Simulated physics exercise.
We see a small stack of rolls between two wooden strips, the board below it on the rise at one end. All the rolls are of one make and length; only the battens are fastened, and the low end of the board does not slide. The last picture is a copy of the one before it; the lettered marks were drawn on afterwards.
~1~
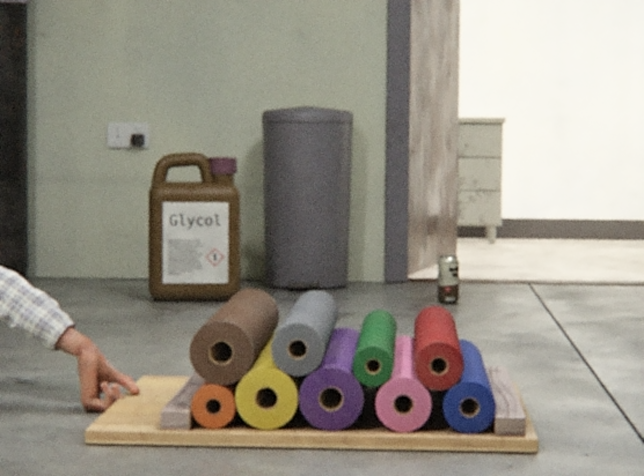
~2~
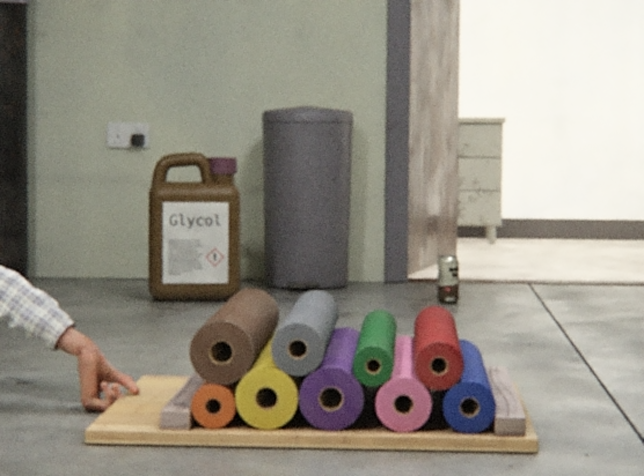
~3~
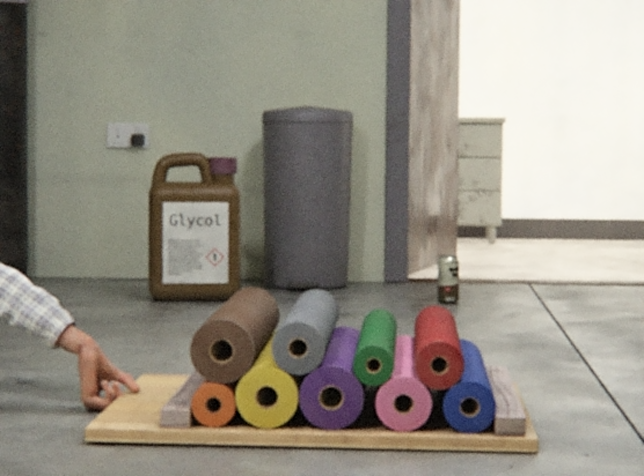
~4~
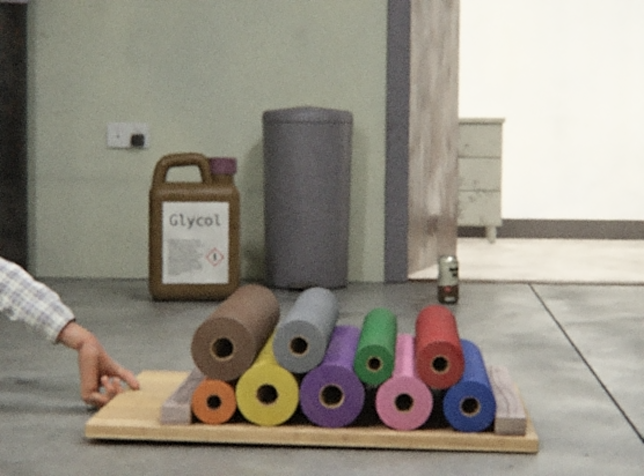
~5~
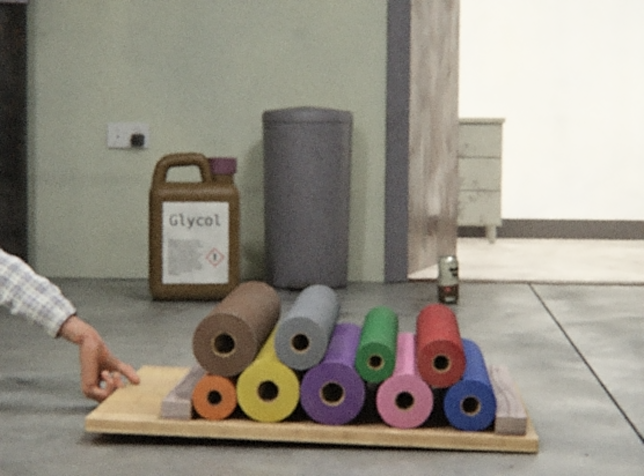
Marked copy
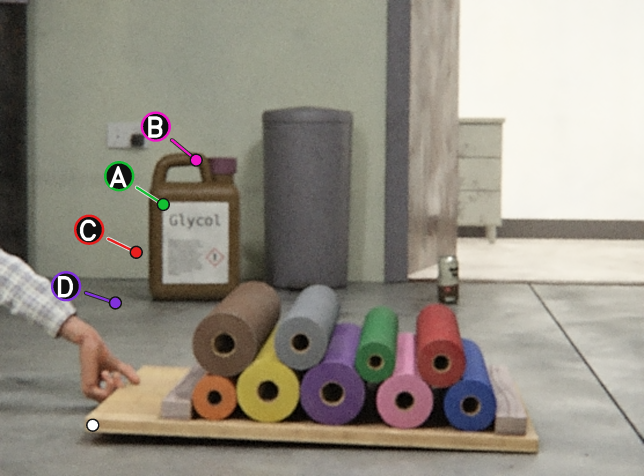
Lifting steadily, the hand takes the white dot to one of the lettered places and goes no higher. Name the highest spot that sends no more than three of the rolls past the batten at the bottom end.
At most to B.
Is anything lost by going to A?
Yes, at A.
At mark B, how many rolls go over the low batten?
With B, three.
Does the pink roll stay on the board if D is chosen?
The pink roll: Yes.
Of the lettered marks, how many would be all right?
The number is four.
On the copy, A at (163, 204); B at (196, 160); C at (136, 252); D at (115, 303); the white dot at (93, 425).
On B. First, board at 21°.
Then, board at 39°.
Finally, board at 39°, three over the low batten (green, red, grey).
By contrast, A two over the low batten (green, red); C none over the low batten; D none over the low batten.
